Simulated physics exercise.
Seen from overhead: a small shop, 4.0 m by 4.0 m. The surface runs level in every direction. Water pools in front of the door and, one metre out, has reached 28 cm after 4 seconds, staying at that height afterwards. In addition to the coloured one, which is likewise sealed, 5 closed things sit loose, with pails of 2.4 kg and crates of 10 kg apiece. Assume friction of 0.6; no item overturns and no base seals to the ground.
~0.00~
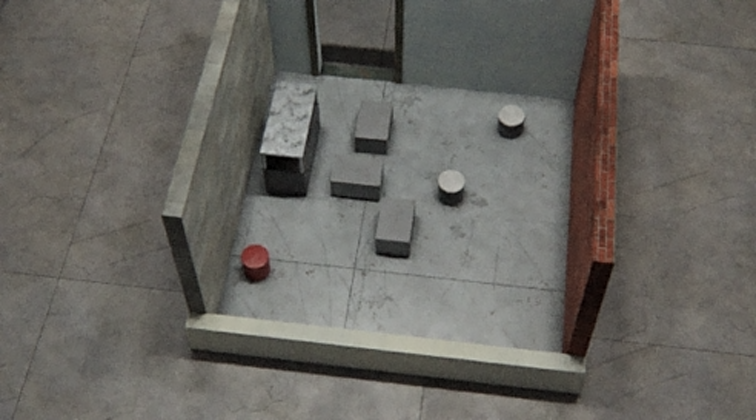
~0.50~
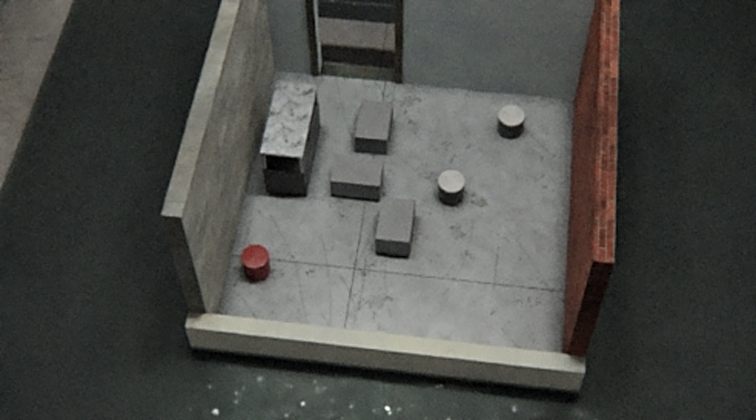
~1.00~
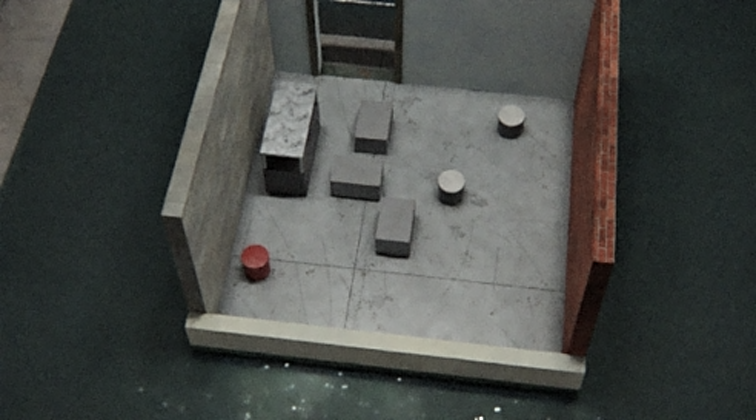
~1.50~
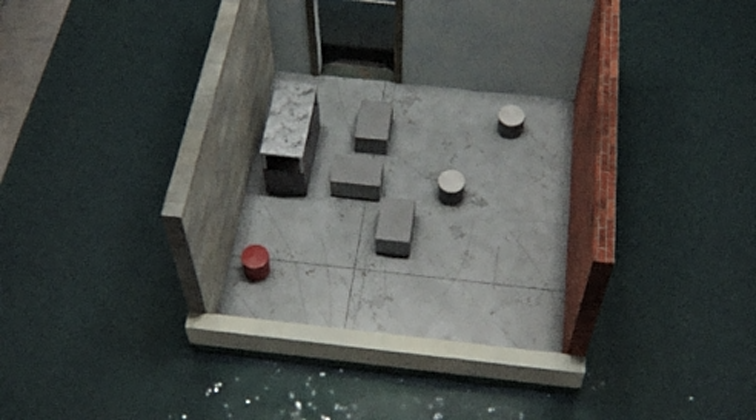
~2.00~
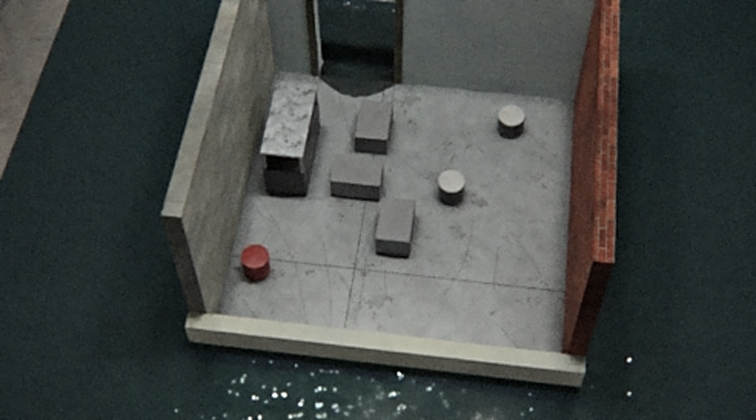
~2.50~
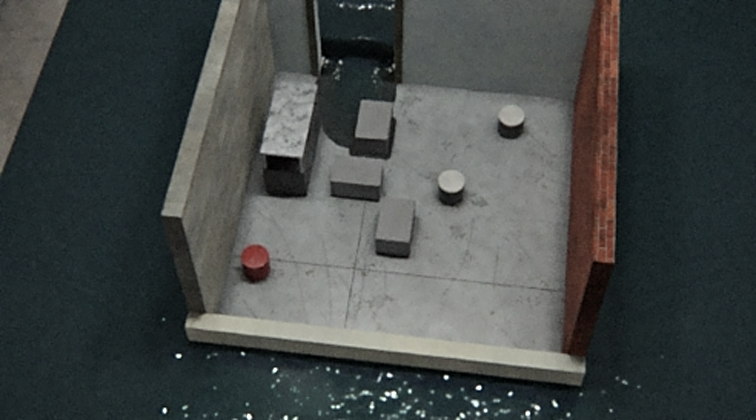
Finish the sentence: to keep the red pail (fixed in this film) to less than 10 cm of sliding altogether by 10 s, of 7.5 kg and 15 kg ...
Of the two, only the heavier one is enough.
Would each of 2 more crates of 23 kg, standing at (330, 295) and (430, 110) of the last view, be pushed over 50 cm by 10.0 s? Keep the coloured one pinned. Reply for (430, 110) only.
For that spot the answer is smaller than that.
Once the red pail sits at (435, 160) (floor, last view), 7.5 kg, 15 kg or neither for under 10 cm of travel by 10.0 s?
Well, must use the heavier.
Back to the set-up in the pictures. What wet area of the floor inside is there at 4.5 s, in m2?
Roughly 8.0 m2 of it is wet.
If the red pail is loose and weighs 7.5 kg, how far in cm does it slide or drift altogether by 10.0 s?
About 120 cm.
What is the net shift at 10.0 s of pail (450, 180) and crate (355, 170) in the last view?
In turn: 120 cm, 250 cm.
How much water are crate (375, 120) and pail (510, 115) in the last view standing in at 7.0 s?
Depths: Near 6 cm, then near 1 cm.
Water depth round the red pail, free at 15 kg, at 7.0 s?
Around 8 cm.
After 3.5 s the red pail would be 0 cm from its start with 7.5 kg and 0 cm from its start with 15 kg; 0 cm of water round it then.
After 4.5 s the red pail would be 0 cm from its start with 7.5 kg and 0 cm from its start with 15 kg; 1 cm of water round it then.
After 7.0 s the red pail would be 1 cm from its start with 7.5 kg and 0 cm from its start with 15 kg; 8 cm of water round it then.
After 10.0 s the red pail would be 64 cm from its start with 7.5 kg and 0 cm from its start with 15 kg; 12 cm of water round it then.
